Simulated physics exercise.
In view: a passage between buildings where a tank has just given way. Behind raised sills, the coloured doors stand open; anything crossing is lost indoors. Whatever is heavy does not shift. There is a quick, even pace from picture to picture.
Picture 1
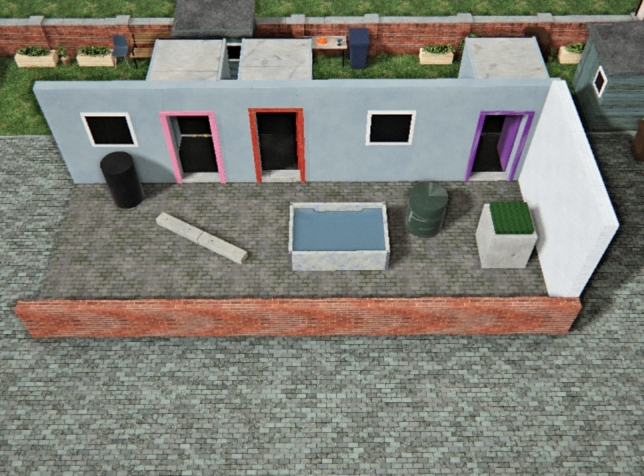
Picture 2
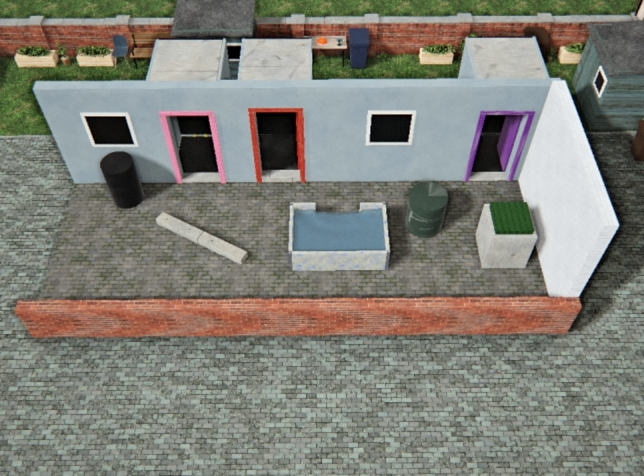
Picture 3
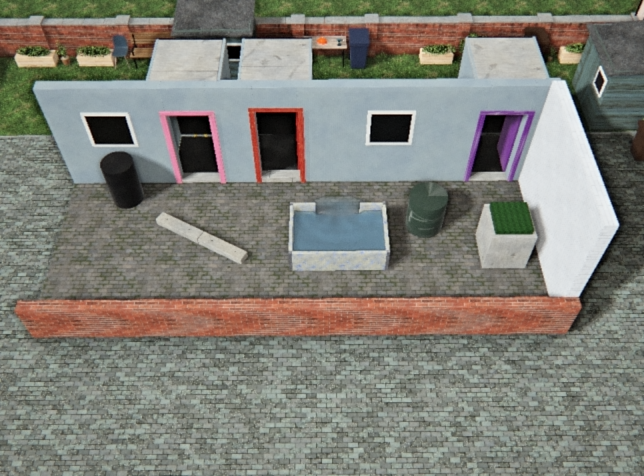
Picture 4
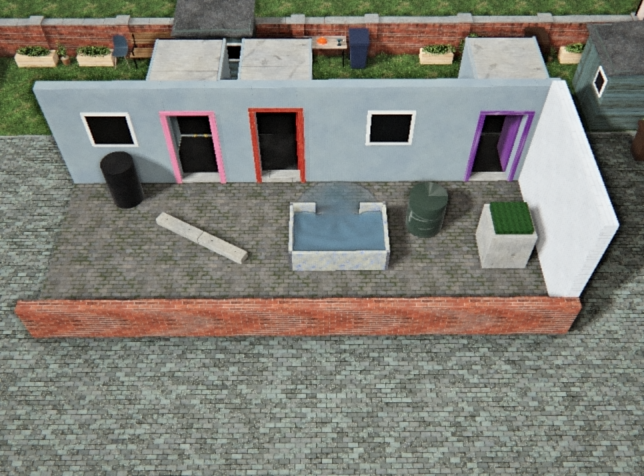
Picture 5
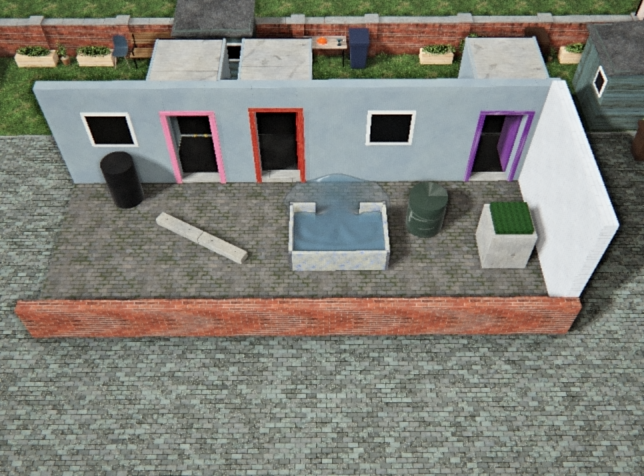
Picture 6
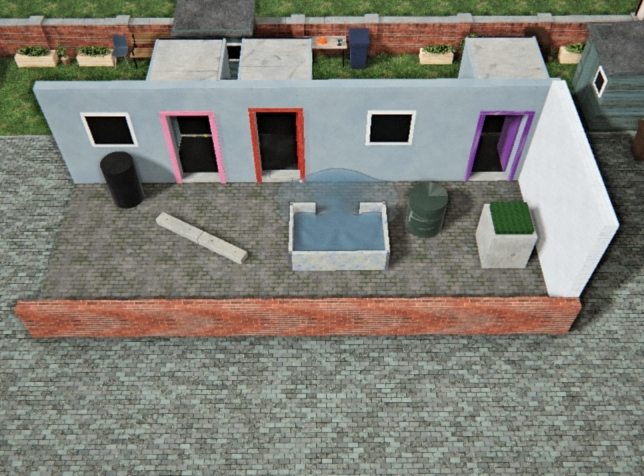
Water pouring through a gap in the far side of an open tank and spreading across paving toward a pale blue wall.
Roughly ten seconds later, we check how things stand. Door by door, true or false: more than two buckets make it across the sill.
Red door: False; purple door: True; pink door: False.
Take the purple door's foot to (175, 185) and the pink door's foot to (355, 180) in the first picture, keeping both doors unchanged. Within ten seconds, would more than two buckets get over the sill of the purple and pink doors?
Result - the purple door exceeds the limit while the pink door exceeds the limit.
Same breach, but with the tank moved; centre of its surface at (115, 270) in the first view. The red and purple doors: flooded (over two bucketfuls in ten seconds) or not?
I'd say red door misses the threshold while purple door misses the threshold.
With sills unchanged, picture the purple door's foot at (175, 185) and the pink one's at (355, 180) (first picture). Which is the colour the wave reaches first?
I reckon it's the one in pink.
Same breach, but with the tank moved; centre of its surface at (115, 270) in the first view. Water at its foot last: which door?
Last comes the purple-painted one.
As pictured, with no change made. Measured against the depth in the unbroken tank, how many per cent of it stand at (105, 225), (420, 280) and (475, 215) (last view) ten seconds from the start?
I'd put them at close to 2 per cent, then 6 per cent, then 8 per cent.
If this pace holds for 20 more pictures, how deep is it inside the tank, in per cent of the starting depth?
Estimate: Around 32 %.
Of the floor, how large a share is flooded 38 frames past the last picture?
Around 55 percent, give or take.
A moment on, water covers 10 % of the floor; the red door wet at the sill, nothing in, the purple door not reached, the pink door not reached.
Next, water covers 30 % of the floor; the red door under two buckets in, the purple door wet at the sill, nothing in, the pink door wet at the sill, nothing in.
Then, water covers 40 % of the floor; the red door under two buckets in, the purple door wet at the sill, nothing in, the pink door wet at the sill, nothing in.
Later, water covers 55 % of the floor; the red door under two buckets in, the purple door over two buckets in, the pink door wet at the sill, nothing in.
In the end, water covers 70 % of the floor; the red door under two buckets in, the purple door over two buckets in, the pink door under two buckets in.
